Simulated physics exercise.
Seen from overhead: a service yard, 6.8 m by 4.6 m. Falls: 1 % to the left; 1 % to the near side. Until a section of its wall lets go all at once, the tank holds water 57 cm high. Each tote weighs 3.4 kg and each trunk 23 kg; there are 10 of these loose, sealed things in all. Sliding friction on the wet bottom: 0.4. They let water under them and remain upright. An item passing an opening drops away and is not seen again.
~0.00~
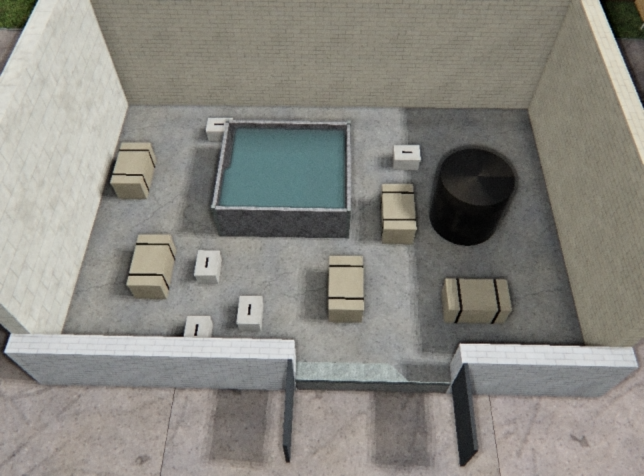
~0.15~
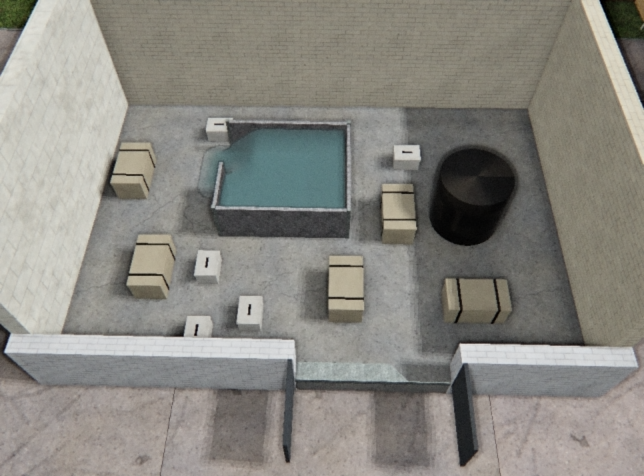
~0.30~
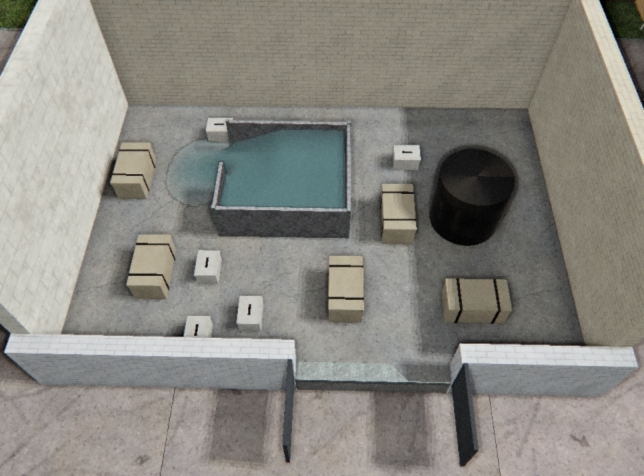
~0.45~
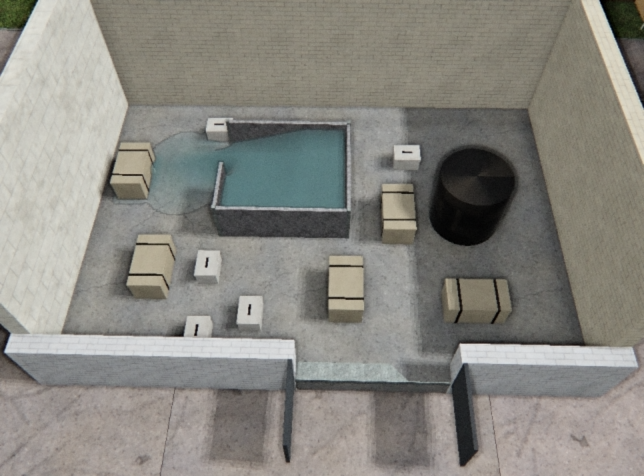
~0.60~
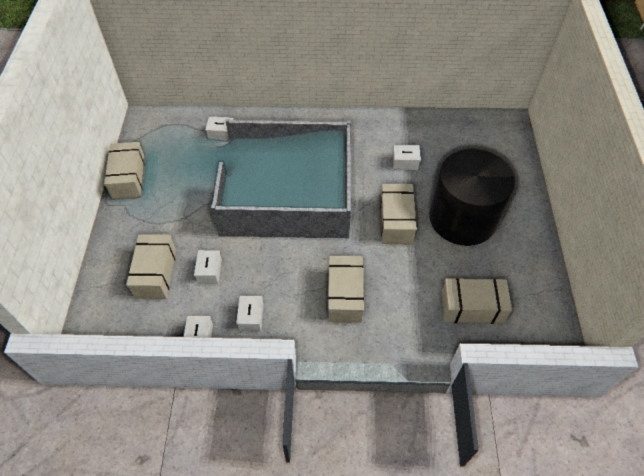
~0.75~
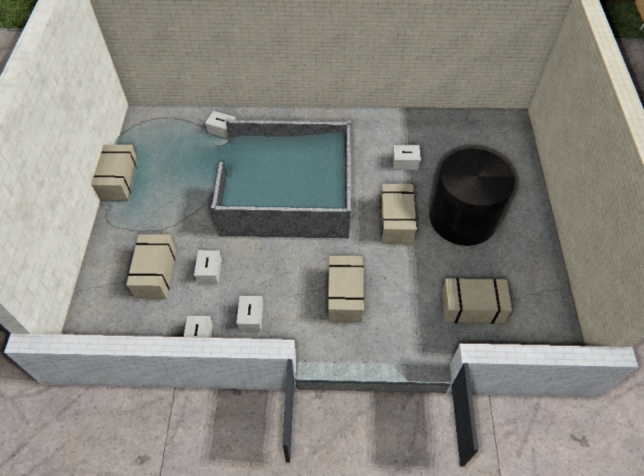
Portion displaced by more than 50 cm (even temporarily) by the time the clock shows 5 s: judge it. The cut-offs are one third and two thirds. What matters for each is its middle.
A middling share of them moves that far, a third or more but fewer than two thirds.
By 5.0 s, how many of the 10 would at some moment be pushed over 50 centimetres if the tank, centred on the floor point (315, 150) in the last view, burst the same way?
In that case 6 of them.
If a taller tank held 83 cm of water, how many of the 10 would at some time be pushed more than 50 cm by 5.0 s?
The count would be 8.
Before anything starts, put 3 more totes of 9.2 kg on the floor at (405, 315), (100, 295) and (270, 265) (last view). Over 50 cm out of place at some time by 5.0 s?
Each in turn ends up within the limit, beyond the limit, within the limit.
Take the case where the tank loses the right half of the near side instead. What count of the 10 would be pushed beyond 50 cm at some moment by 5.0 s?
The count would be 3.
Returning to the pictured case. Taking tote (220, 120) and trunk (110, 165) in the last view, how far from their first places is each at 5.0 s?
400 cm, then 300 cm.
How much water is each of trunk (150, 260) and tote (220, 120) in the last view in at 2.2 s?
Roughly 1 and 2 cm.
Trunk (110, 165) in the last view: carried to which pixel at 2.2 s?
Near (101, 187).
After 1.1 s 0 of 10 are over 50 cm from their spots; 0 afloat.
After 2.2 s 1 of 10 are over 50 cm from their spots; 1 afloat.
After 3.5 s 2 of 10 are over 50 cm from their spots; 2 afloat.
After 5.0 s 5 of 10 are over 50 cm from their spots, and 5 have been at some point; 2 afloat.
